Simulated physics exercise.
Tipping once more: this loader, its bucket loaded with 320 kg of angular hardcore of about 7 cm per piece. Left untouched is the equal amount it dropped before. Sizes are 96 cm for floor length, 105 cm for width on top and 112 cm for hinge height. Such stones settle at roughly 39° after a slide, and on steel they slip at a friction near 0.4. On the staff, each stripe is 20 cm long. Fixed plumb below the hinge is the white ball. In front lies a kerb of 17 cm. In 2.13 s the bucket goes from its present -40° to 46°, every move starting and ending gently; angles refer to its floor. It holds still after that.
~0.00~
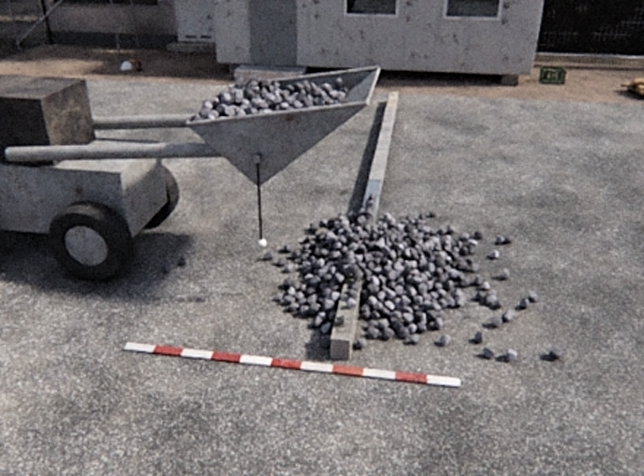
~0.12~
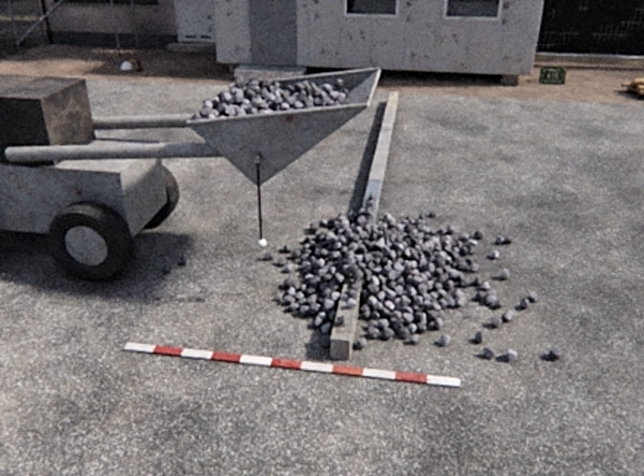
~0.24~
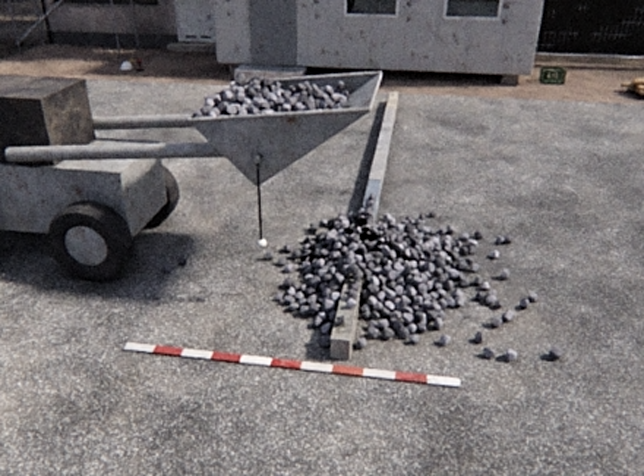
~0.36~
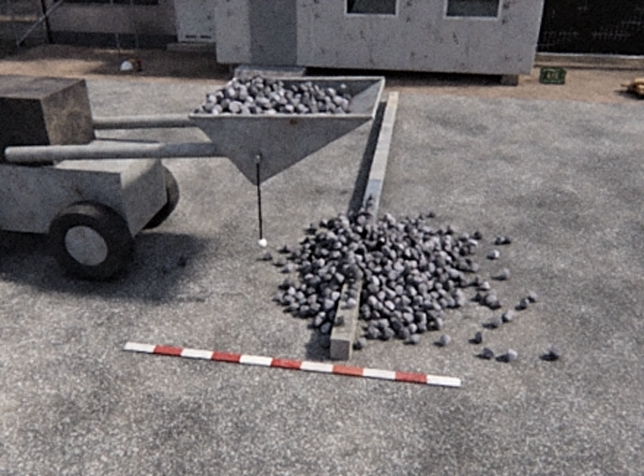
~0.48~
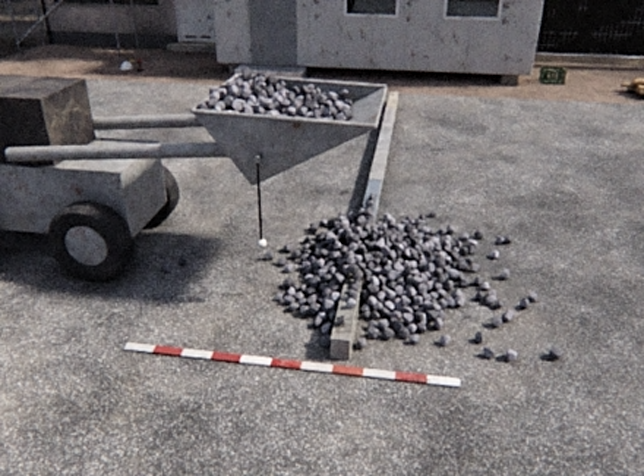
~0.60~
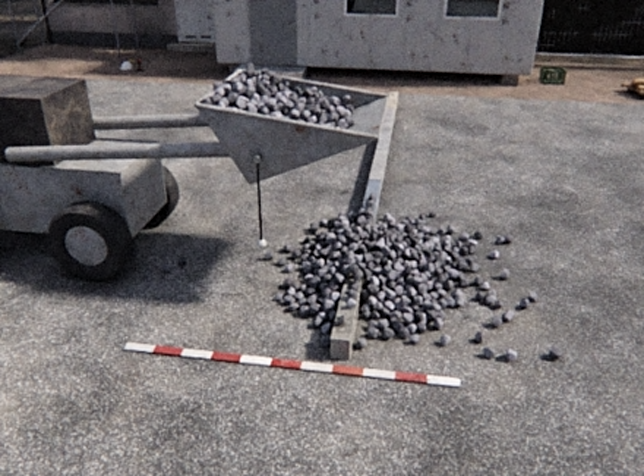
In this clip, a grey loader at left slowly rotates its stone-filled bucket forward, the front lip lowering as the stones shift slightly inside, while the wheels, the stone pile across the kerb and the red-and-white staff stay still.
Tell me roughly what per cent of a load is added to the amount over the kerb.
Roughly 61 per cent of a load is added.
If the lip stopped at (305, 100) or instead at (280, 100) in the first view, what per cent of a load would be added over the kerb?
I'd expect near 0 per cent first and near 0 per cent next.
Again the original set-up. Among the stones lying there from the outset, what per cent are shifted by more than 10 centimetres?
I'd say roughly 5 per cent of them.
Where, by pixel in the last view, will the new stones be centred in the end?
Centre: Approx. (379, 247).
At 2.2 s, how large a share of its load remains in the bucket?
It keeps some 25 percent of its load.
After 1.6 s the floor is at 33°; in per cent of one load, 100 in the bucket, 40 on this side of the kerb, 61 over the kerb; the foremost stones are at (514, 281).
After 2.2 s the floor is at 46°; in per cent of one load, 24 in the bucket, 73 on this side of the kerb, 104 over the kerb; the foremost stones are at (514, 281).
After 2.6 s the floor is at 46°; in per cent of one load, 5 in the bucket, 77 on this side of the kerb, 118 over the kerb; the foremost stones are at (514, 272).
After 5.2 s the floor is at 46°; in per cent of one load, 0 in the bucket, 79 on this side of the kerb, 121 over the kerb; the foremost stones are at (516, 266). Net gain over the kerb, 61.
